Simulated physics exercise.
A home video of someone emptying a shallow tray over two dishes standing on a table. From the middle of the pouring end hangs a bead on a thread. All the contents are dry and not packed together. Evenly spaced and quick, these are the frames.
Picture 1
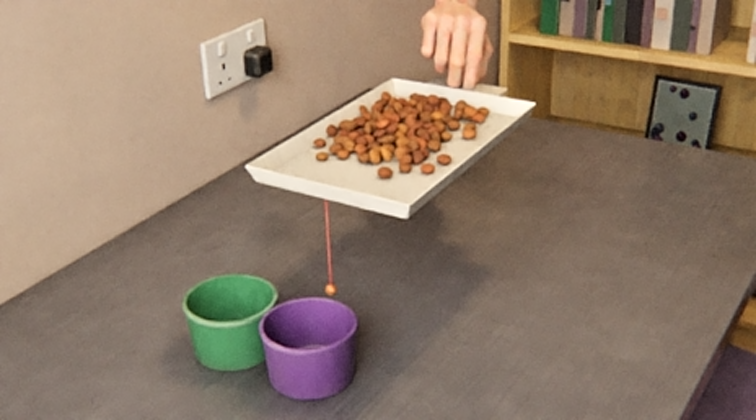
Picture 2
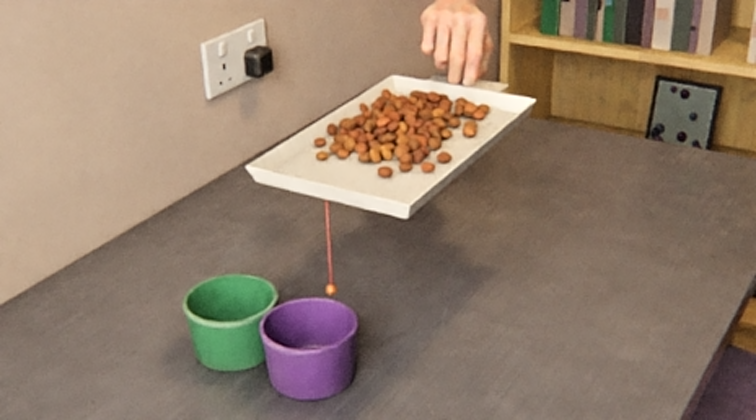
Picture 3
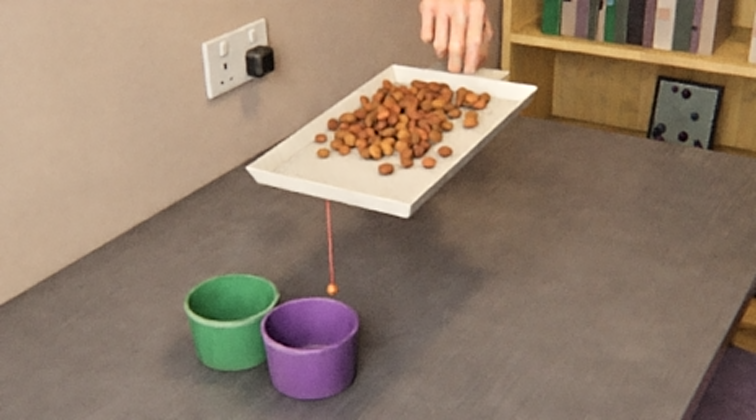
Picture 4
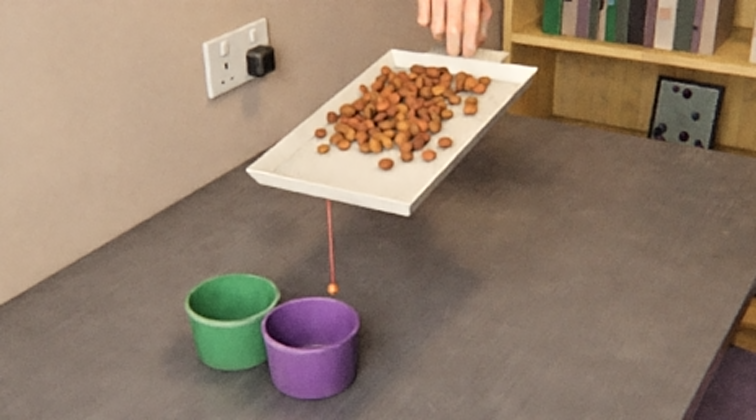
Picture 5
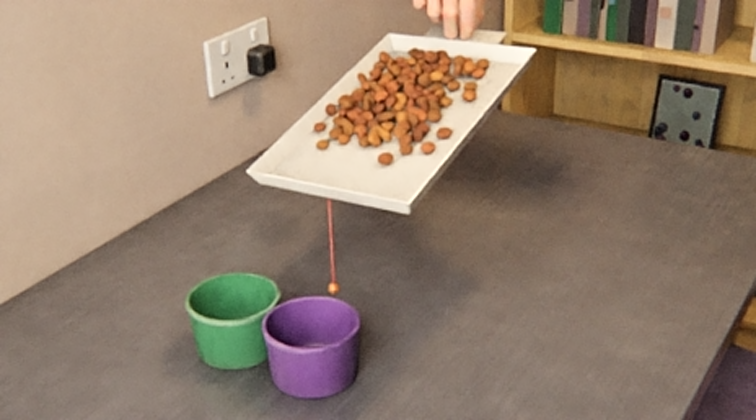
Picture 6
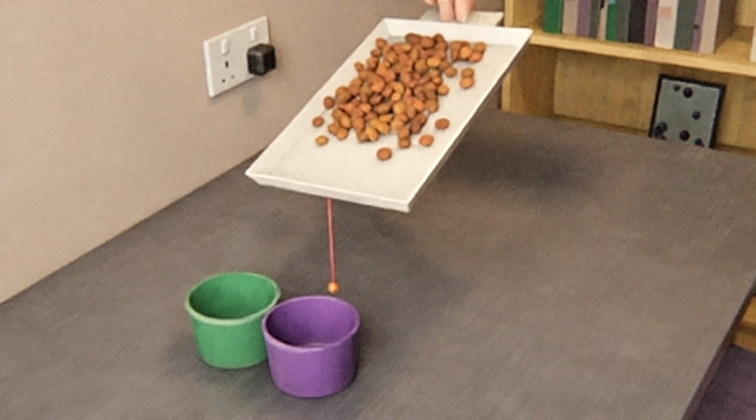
A hand raises the far end of a white tray of brown pieces, steepening its tilt.
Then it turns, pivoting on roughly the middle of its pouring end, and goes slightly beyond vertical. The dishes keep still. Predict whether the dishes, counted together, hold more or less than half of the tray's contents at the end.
More.
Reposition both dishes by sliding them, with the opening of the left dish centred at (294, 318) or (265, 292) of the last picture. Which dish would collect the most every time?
Result, try one: The left of the two; try two: The left of the two.
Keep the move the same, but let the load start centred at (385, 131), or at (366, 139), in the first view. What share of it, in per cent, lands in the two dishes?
In order, roughly 80 % and 90 %.
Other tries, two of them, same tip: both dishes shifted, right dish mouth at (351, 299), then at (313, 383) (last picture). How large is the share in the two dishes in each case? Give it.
About 10 per cent, then about 10 per cent.
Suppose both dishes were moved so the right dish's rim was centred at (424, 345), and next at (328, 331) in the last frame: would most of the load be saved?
Result, first setup: A minority share; second setup: A majority share.
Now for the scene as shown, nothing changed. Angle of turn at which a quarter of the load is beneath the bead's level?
Near 70 degrees.
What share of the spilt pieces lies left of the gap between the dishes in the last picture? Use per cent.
Near 70 per cent.
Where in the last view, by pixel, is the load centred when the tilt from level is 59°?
Look around (292, 173) in the last picture.
Just after the last frame, tray tipped steeply; the larger part on the tray; just a few in the left dish; roughly a quarter in the air.
A moment on, tray tipped right over; roughly a quarter on the tray; roughly a quarter in the right dish; roughly a third in the left dish; roughly a quarter outside both; just a few in the air.
Further on, tray tipped past a quarter turn; roughly a third in the right dish; roughly half in the left dish; roughly a quarter outside both.
When it is over, tray tipped past a quarter turn; roughly a third in the right dish; roughly half in the left dish; roughly a quarter outside both.
